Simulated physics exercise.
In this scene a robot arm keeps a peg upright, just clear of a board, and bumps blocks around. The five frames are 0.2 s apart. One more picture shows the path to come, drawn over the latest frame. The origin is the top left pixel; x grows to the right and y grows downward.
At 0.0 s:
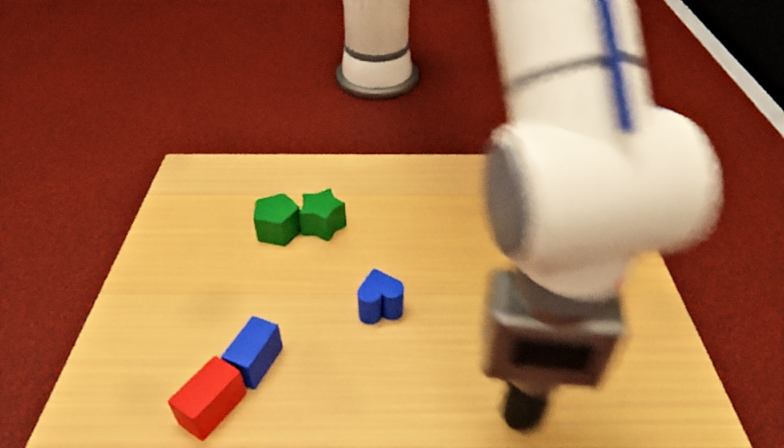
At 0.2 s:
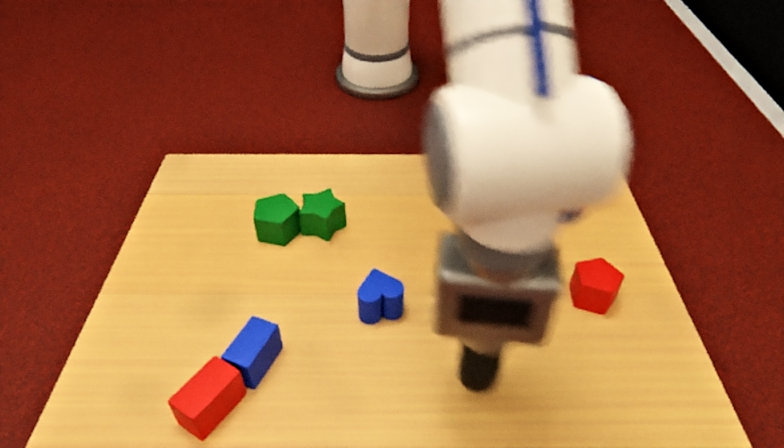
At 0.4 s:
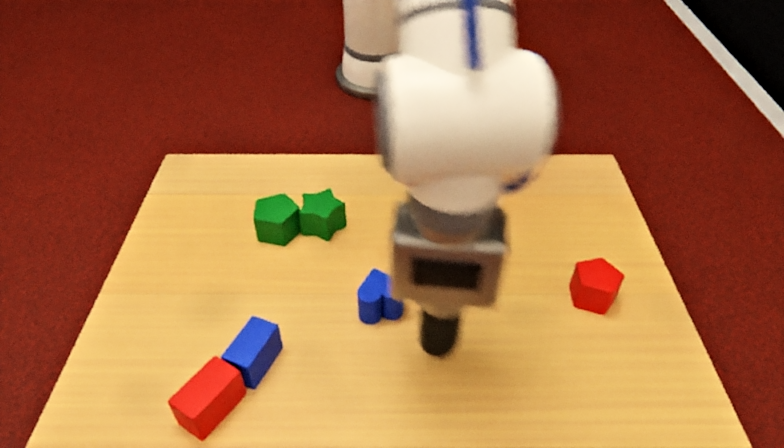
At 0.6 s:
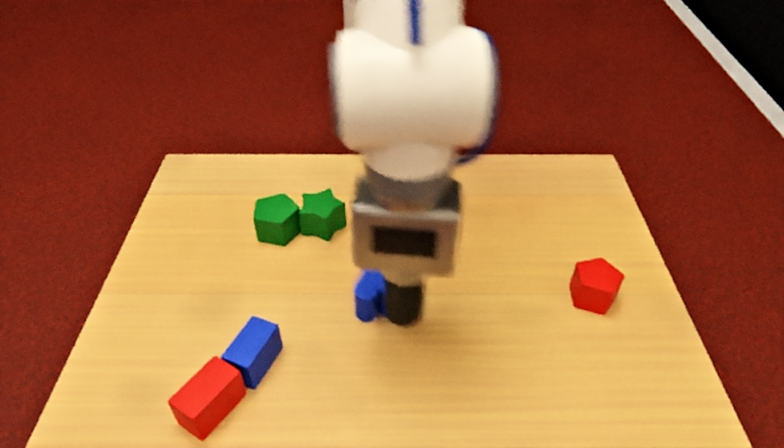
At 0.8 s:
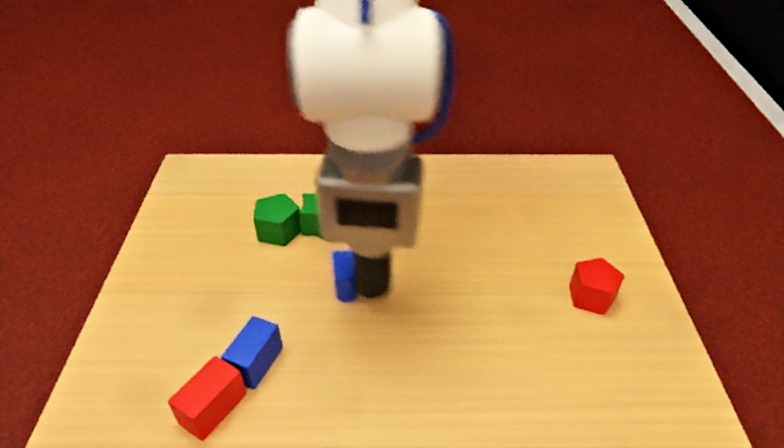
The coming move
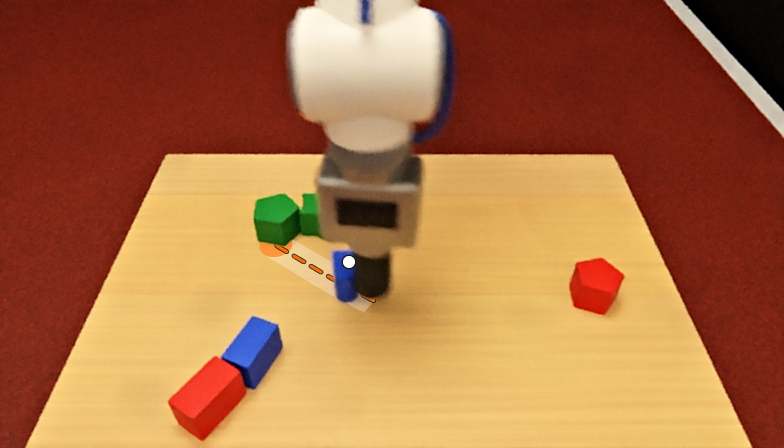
The footage shows a robot arm moving its dark peg leftward and away from the viewer over a wooden board of coloured blocks, then nudging the blue heart toward the green star and pentagon while the other blocks stay still.
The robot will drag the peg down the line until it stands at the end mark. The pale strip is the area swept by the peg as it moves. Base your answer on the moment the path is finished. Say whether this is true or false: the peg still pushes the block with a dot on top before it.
That statement is accurate.
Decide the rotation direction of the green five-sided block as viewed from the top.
Answer: With the clock.
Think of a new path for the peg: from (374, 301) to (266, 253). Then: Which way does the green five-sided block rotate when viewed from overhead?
It spins with the clock.
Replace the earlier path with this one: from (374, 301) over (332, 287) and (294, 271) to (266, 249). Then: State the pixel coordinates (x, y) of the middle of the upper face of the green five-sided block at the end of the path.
Answer: (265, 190).
Path on the board, straight from (374, 301) to (276, 245); the dot is on the blue heart.
The first path, step by step. One third of the way, peg at (336, 267); blue heart at (314, 242).
Two thirds of the way, peg at (304, 249); green five-sided block at (267, 201), turned 25° clockwise; blue heart at (282, 226).
At the end, peg at (273, 231); green five-sided block at (256, 188), turned 50° clockwise; green star-shaped block in place; blue heart at (250, 211).
